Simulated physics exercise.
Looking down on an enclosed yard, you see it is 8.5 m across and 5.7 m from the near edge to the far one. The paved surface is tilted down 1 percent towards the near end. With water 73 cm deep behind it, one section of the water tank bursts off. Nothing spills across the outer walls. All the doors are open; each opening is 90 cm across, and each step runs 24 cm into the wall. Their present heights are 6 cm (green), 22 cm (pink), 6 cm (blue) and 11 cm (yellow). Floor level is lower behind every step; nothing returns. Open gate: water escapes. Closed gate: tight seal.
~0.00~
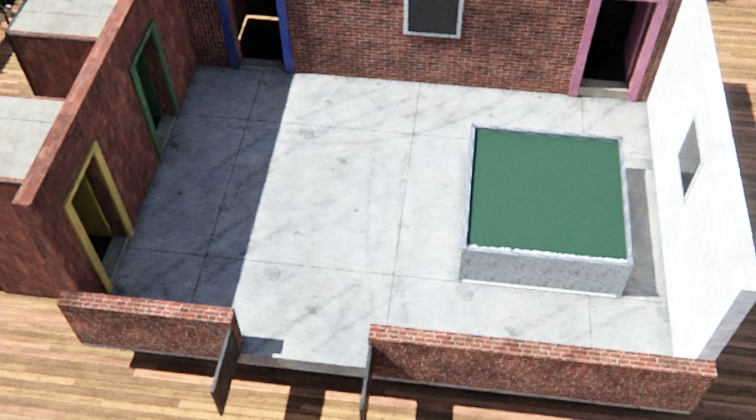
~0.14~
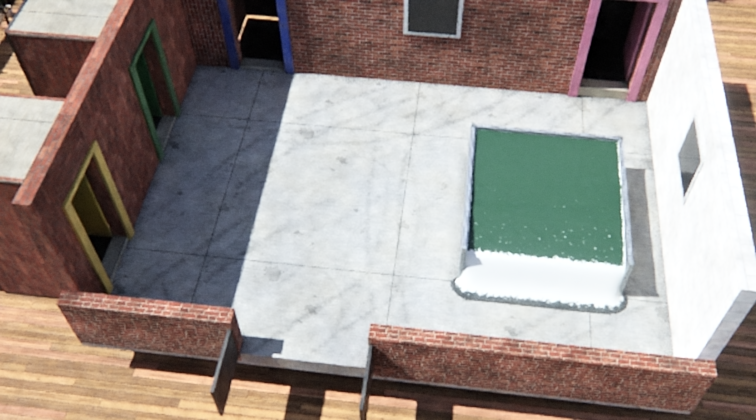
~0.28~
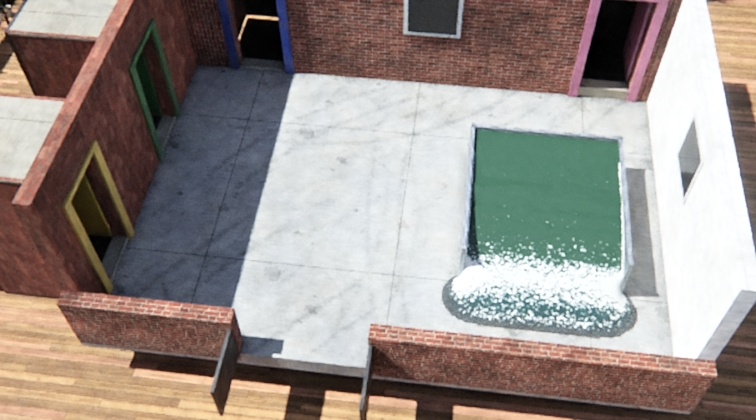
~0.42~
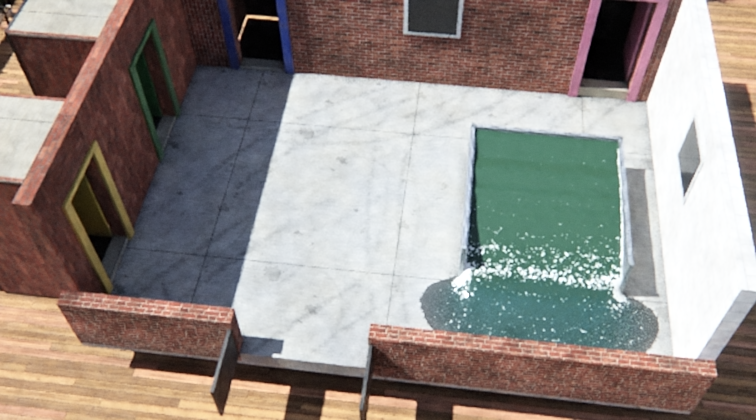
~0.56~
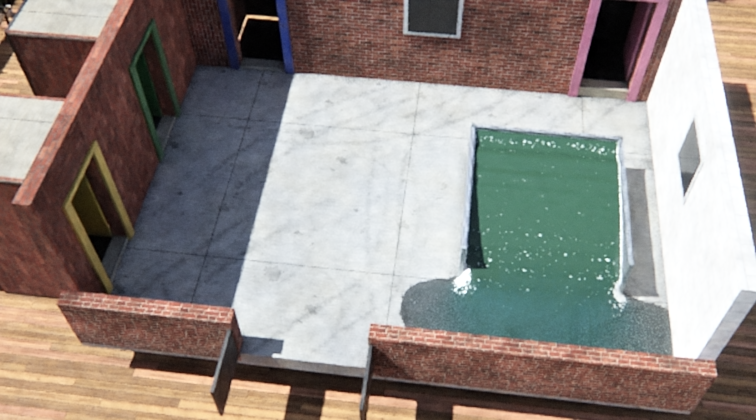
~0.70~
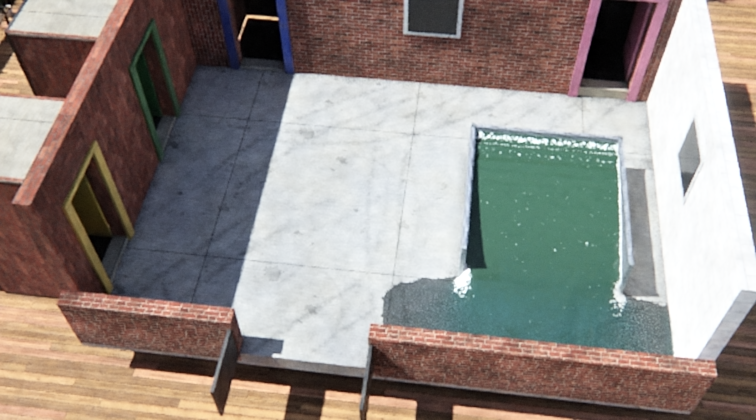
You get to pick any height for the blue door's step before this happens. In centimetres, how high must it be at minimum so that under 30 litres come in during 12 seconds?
At least 7.5 cm or so.
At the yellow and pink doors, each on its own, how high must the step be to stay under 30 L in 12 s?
You'd want some 15 cm at yellow and some 27 cm at pink.
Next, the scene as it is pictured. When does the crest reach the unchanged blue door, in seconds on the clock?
Around 7.0 s.
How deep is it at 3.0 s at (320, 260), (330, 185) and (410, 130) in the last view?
About 6, 1 and 0 cm.
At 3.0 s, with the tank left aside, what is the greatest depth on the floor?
It gets to close to 42 centimetres there.
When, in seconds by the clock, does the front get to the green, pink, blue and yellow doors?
Arrival times - green: 3.8 s; pink: 2.8 s; blue: 5.5 s; yellow: 2.8 s.
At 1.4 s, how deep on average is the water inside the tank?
About 41 cm.
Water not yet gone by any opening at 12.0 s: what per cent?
Some 84 per cent remains.
After 1.4 s water covers 15 % of the floor, deepest (65 cm) near (662, 385); it has not reached the blue door.
After 3.0 s water covers 50 % of the floor, deepest (42 cm) near (662, 385); it has not reached the blue door.
After 12.0 s water covers 100 % of the floor, deepest (16 cm) near (98, 322); 5 cm at the blue door, 52 litres in over its 6 cm step.
At the blue door as built, the water arrived by 5.4 s and peaked near 13 cm at 7.2 s.
Run again over the same 12 s with other heights there, 44 litres in over 6.5 cm, 16 litres over 9 cm. The limit of 30 litres is kept from about 7.5 cm up.
